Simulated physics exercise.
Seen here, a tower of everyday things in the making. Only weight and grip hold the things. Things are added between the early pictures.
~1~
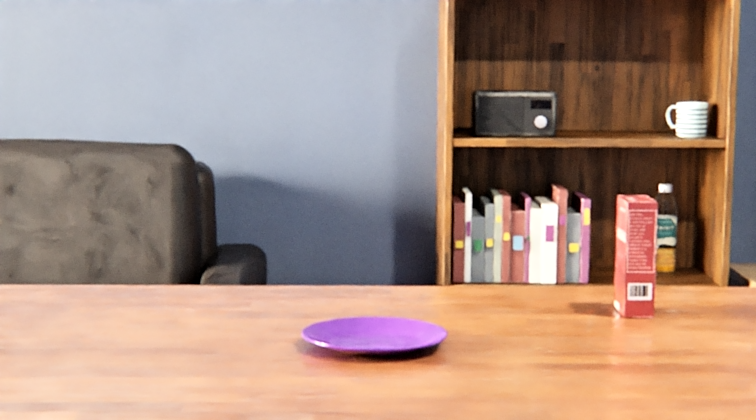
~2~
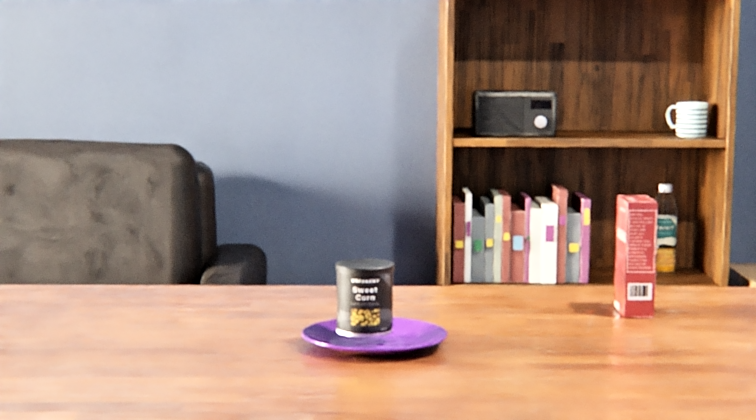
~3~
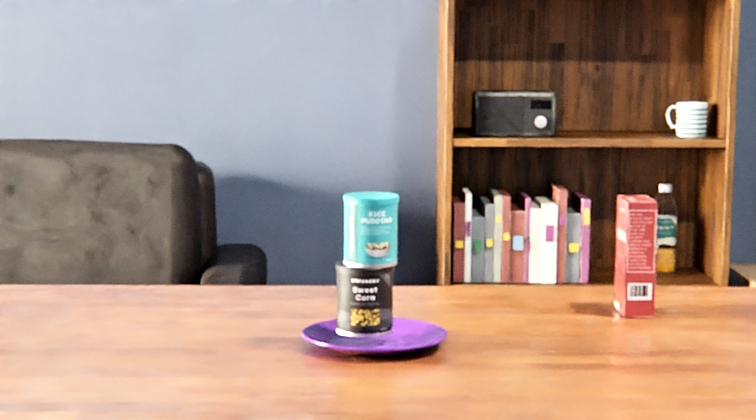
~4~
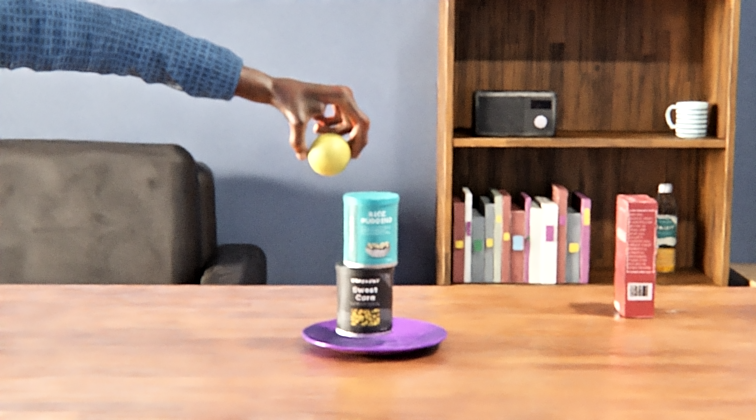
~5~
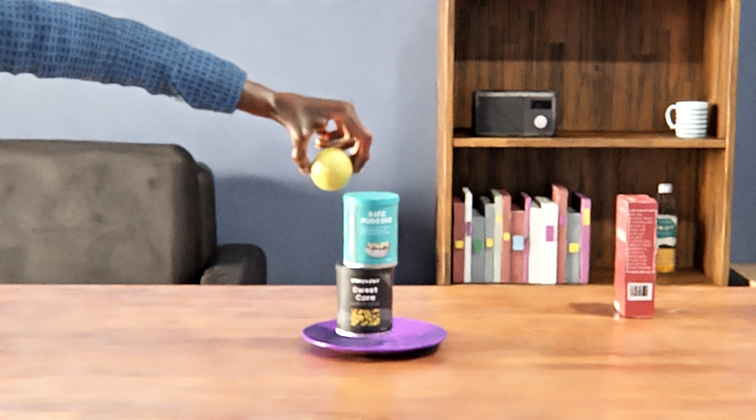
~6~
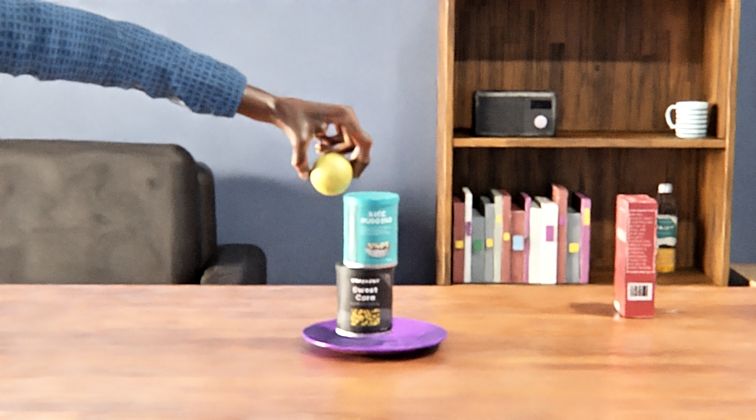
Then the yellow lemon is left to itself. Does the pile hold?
Here the pile gives way.
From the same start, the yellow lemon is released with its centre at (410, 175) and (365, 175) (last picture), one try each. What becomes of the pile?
First try: It loses its balance; second try: It stays up.
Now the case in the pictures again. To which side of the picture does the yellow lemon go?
It goes to the left.
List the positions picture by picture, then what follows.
The last thing is not in view yet, in the first picture.
The last thing is not in view yet; black tin (365, 297), in the second picture.
The last thing is not in view yet; turquoise pot (371, 229), in the third picture.
Still above its spot; yellow lemon (330, 154); black tin (365, 297), in the fourth picture.
Still above its spot; yellow lemon (332, 169); turquoise pot (371, 229), in the fifth picture.
In place under the hand; yellow lemon (332, 174); black tin (365, 297), in the sixth picture.
Then, 0.30 s after the last picture, yellow lemon now fallen.
Then, 0.50 s after the last picture, things are still on the move.
At rest, fallen, yellow lemon; the other 4 in place. Seen from the same camera at the end, yellow lemon near (266, 324). The pile loses its balance.
